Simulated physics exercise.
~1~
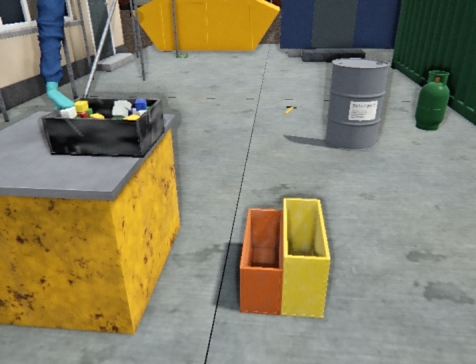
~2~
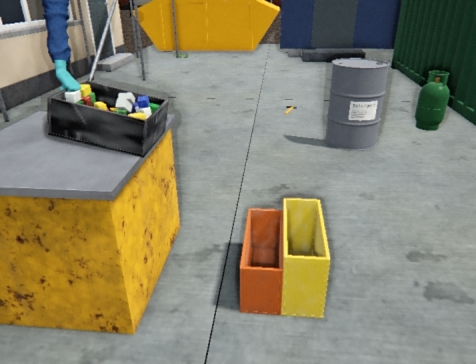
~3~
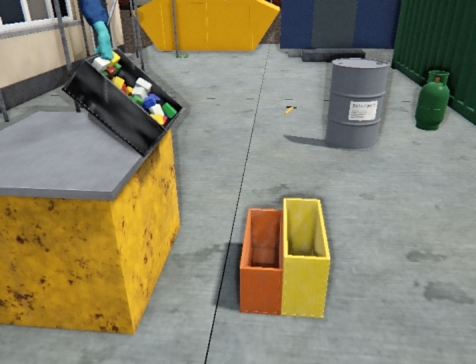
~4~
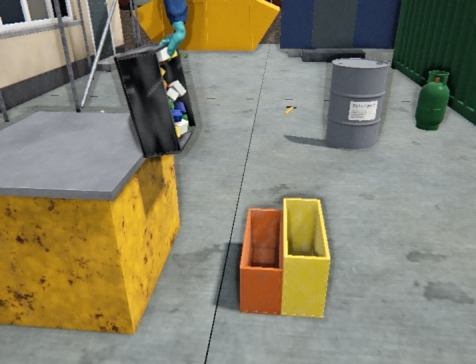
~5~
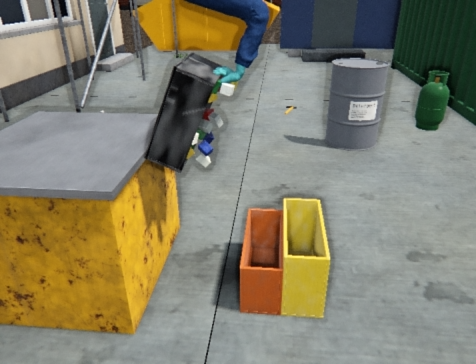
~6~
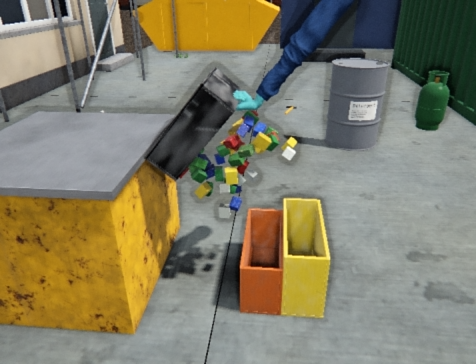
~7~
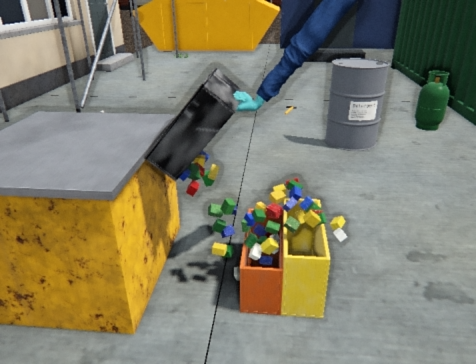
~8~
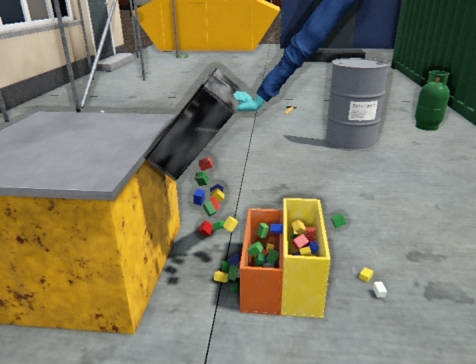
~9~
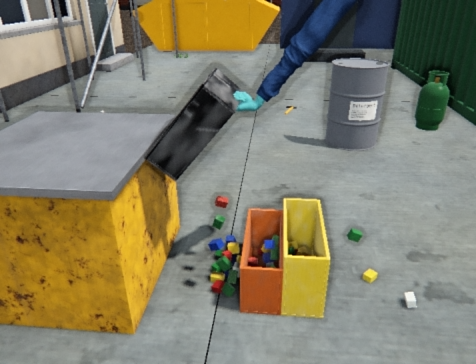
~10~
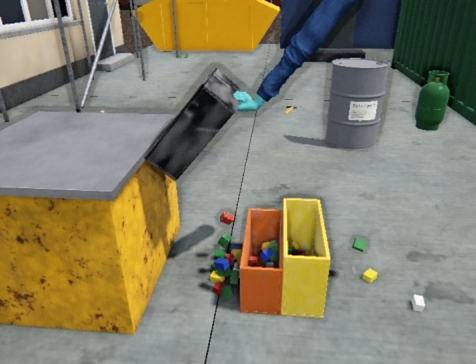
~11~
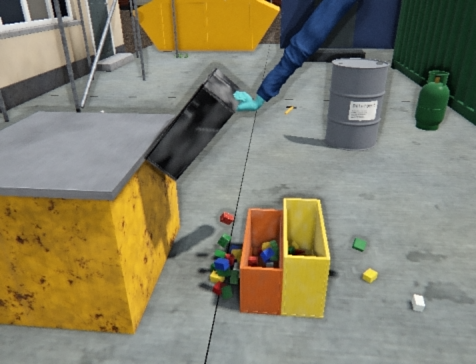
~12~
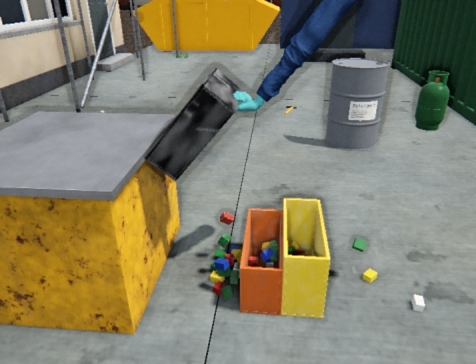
A black box full of colourful toy bricks sits on a rusty yellow bench in a paved yard, gripped by a blue arm with a teal hand. The arm lifts its left end and tips it clockwise over the bench's right edge. As the box swings past upright, bricks begin to slide out, then pour down in a cluster towards an orange box and a yellow trough. Some land inside both, while others tumble onto the ground. The arm holds the emptied box steady, leaving a heap left of the orange box and three stray bricks to the right.
